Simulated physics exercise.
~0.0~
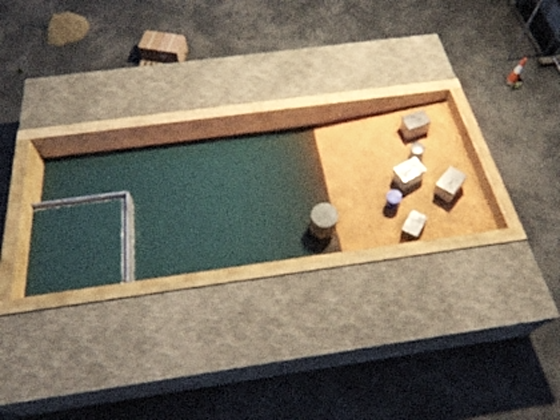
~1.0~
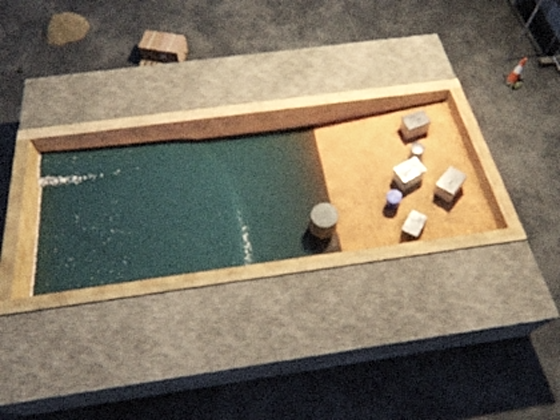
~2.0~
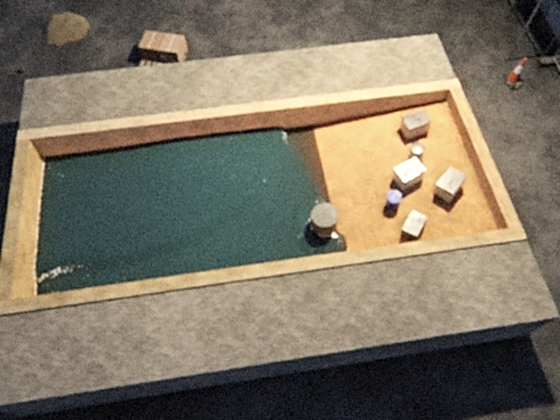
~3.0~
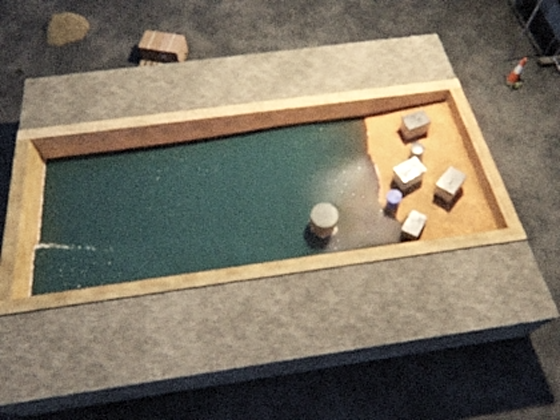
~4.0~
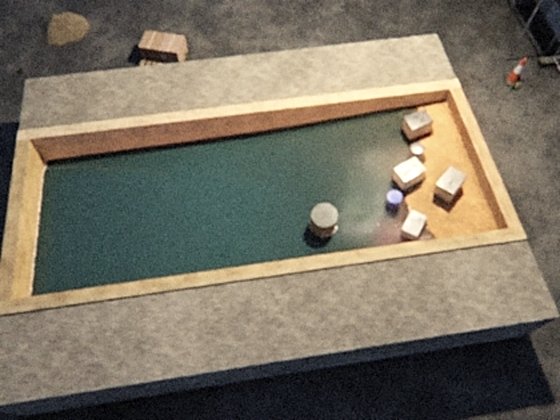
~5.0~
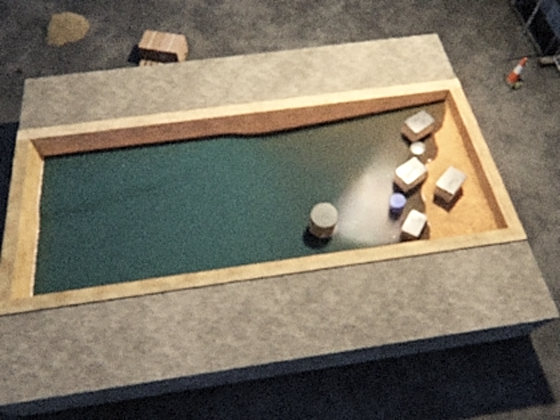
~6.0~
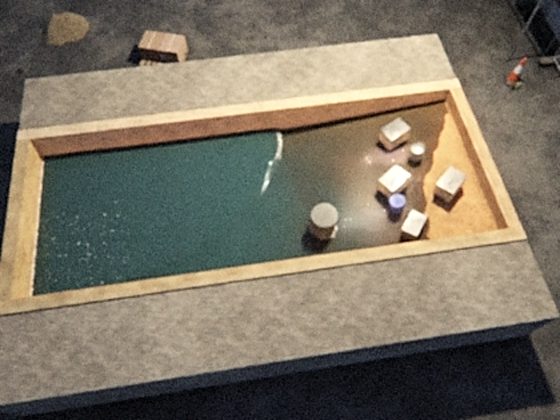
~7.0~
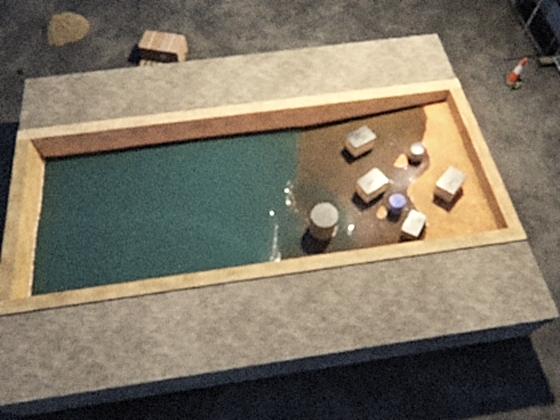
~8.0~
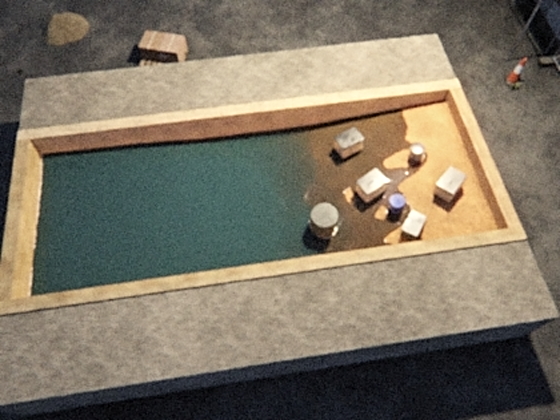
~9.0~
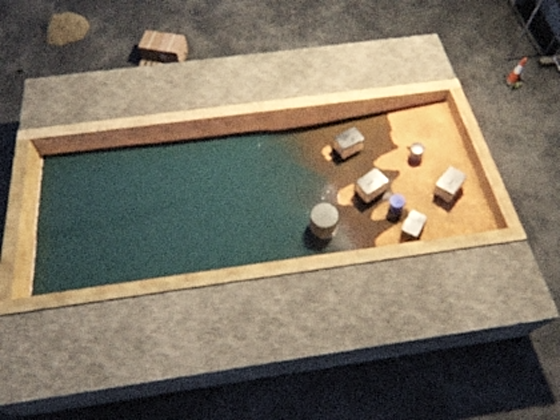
A long wooden-edged basin set in a grey slab, seen from above at an angle, holds dark green water on the left and bare orange sand on the right. Pale chests, a small pale pail and a blue pail sit on the sand, with a larger round drum near the water's edge. A framed barrier at the lower left vanishes, and ripples spread rightward. The water climbs the sand and reaches the chests, then draws back, carrying two pale chests a short way left. It leaves wet, dark sand, the shifted chests at rest and the blue pail still in place.
